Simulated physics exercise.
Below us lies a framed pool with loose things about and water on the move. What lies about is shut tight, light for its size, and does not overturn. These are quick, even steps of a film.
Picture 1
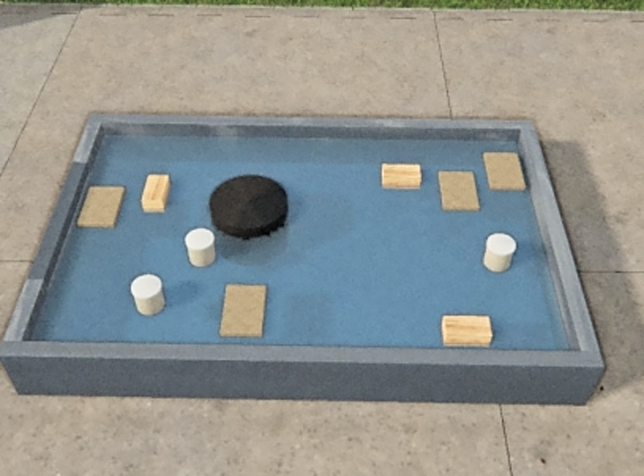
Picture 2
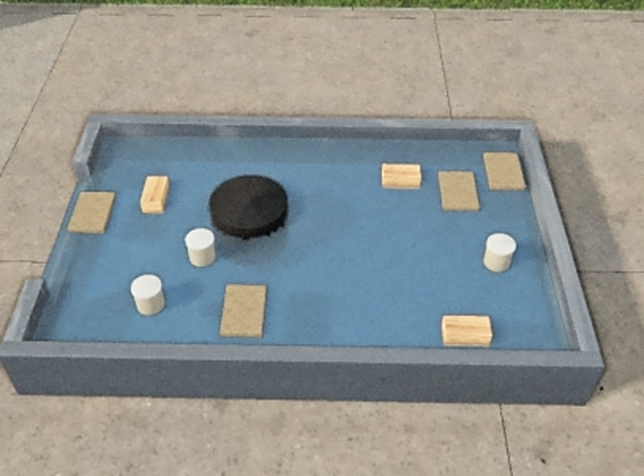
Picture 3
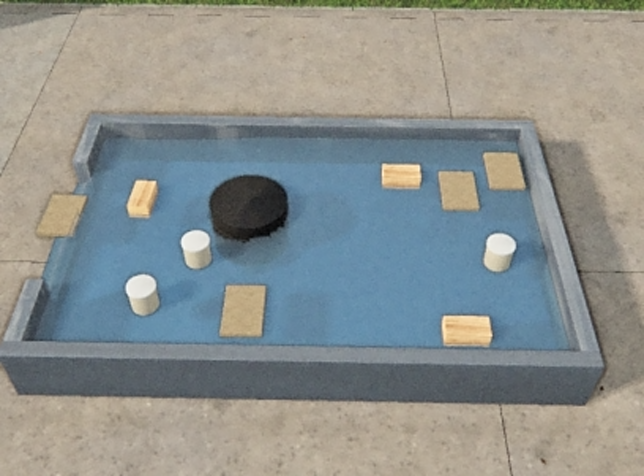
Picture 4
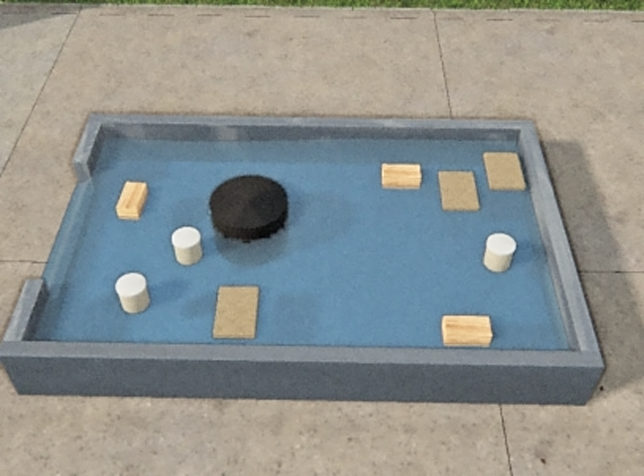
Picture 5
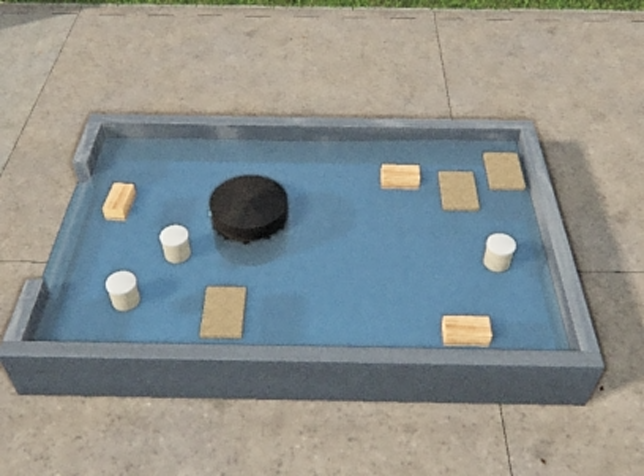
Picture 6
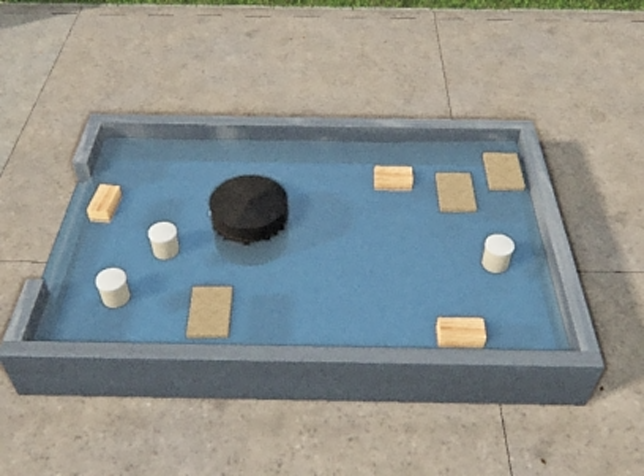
Floating blocks, tiles and white cylinders drift left in a framed pool after its left side opens.
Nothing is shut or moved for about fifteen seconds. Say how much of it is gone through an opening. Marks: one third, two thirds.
That comes to one to two thirds.
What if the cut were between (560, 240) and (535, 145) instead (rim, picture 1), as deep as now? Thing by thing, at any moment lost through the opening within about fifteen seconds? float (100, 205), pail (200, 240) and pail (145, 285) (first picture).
In that order: Stays, no, kept in.
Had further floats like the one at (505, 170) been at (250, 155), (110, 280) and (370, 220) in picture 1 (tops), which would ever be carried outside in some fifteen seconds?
As listed: Through, out, stays.
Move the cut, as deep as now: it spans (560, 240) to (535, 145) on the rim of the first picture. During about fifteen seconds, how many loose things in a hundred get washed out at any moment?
I make it 50 per cent.
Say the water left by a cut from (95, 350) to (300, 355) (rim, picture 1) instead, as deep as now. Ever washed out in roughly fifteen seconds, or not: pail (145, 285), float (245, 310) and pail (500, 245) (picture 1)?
One after the other: Yes, through, kept in.
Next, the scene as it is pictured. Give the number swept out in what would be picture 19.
It comes to 4.
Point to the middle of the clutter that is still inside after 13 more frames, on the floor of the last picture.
Around (375, 260).
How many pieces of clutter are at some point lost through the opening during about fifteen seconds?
It comes to 5.
A moment on, 2 of 10 are out; 8 afloat.
Next, 4 of 10 are out; 6 afloat.
Later, 5 of 10 are out; 5 afloat.
In the end, 5 of 10 are out; 5 afloat.
